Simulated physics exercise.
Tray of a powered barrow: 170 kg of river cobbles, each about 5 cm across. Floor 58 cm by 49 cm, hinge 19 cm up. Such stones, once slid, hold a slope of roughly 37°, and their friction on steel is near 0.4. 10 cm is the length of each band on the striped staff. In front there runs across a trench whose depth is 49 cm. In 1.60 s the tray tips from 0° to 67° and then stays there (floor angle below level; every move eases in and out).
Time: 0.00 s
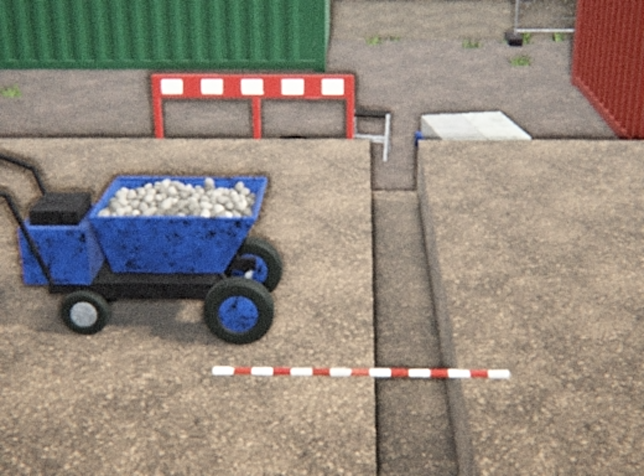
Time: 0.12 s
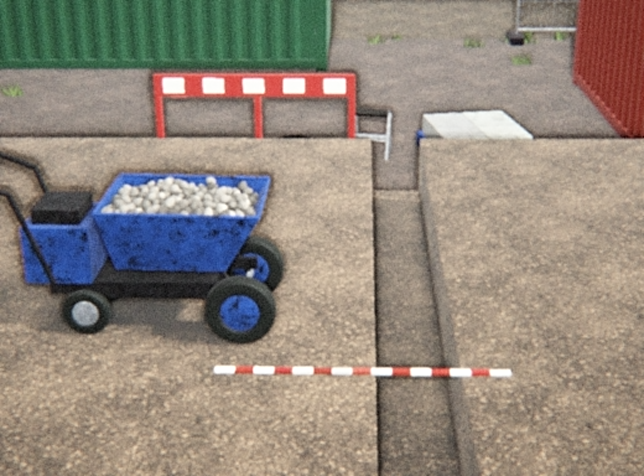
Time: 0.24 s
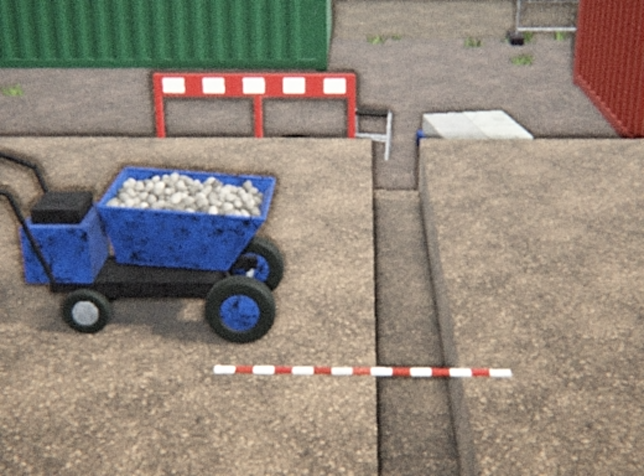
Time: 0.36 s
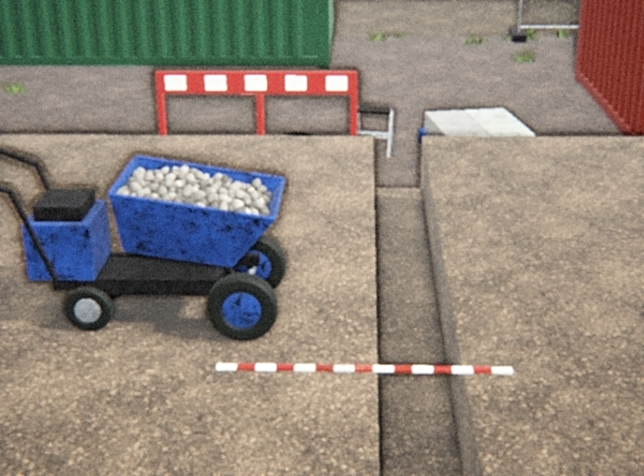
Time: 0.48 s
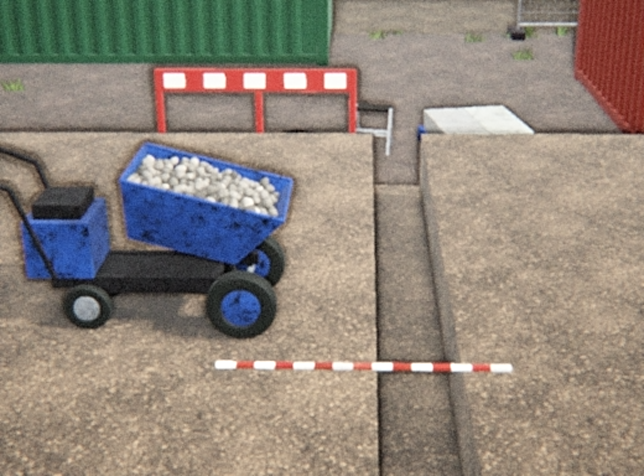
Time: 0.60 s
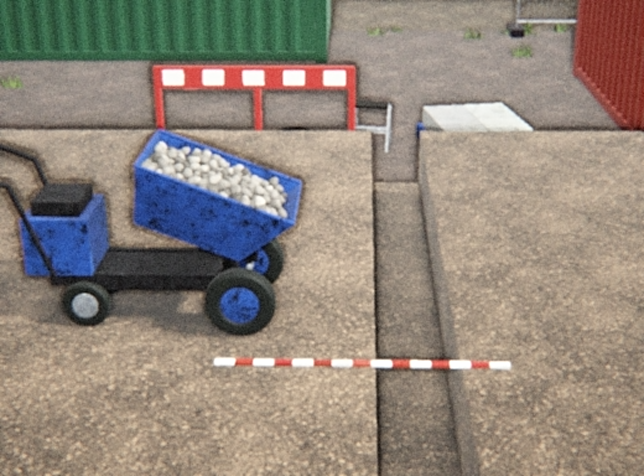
On a stony, brown ground seen from above at an angle, a narrow trench runs away from the viewer, with green and red containers behind. A blue powered barrow with black handles carries pale stones at left, near a red-and-white barrier and a striped pole lying across the trench. The barrow's wheels stay put while its tray tilts gradually forward to the right, rear end rising, as the view shifts very slightly.
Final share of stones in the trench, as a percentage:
63 per cent.
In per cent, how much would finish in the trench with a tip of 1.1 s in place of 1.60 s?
With that timing, about 65 per cent.
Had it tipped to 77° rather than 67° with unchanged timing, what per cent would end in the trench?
The trench would hold about 90% of it.
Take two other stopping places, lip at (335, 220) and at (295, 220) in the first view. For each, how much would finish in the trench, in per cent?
Around 50 and then 80 percent.
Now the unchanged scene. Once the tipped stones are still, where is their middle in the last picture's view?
Look at roughly (406, 373).
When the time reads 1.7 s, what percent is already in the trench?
By then, around 20 percent.
After 1.2 s the floor is at 57°; 100 % in the tray; the foremost stones are at (342, 240).
After 1.7 s the floor is at 67°; 69 % in the tray, 9 % short of the trench, 22 % in the trench; the foremost stones are at (444, 379).
After 2.0 s the floor is at 67°; 48 % in the tray, 11 % short of the trench, 41 % in the trench; the foremost stones are at (444, 370).
After 4.0 s the floor is at 67°; 21 % in the tray, 16 % short of the trench, 63 % in the trench; the foremost stones are at (445, 380).
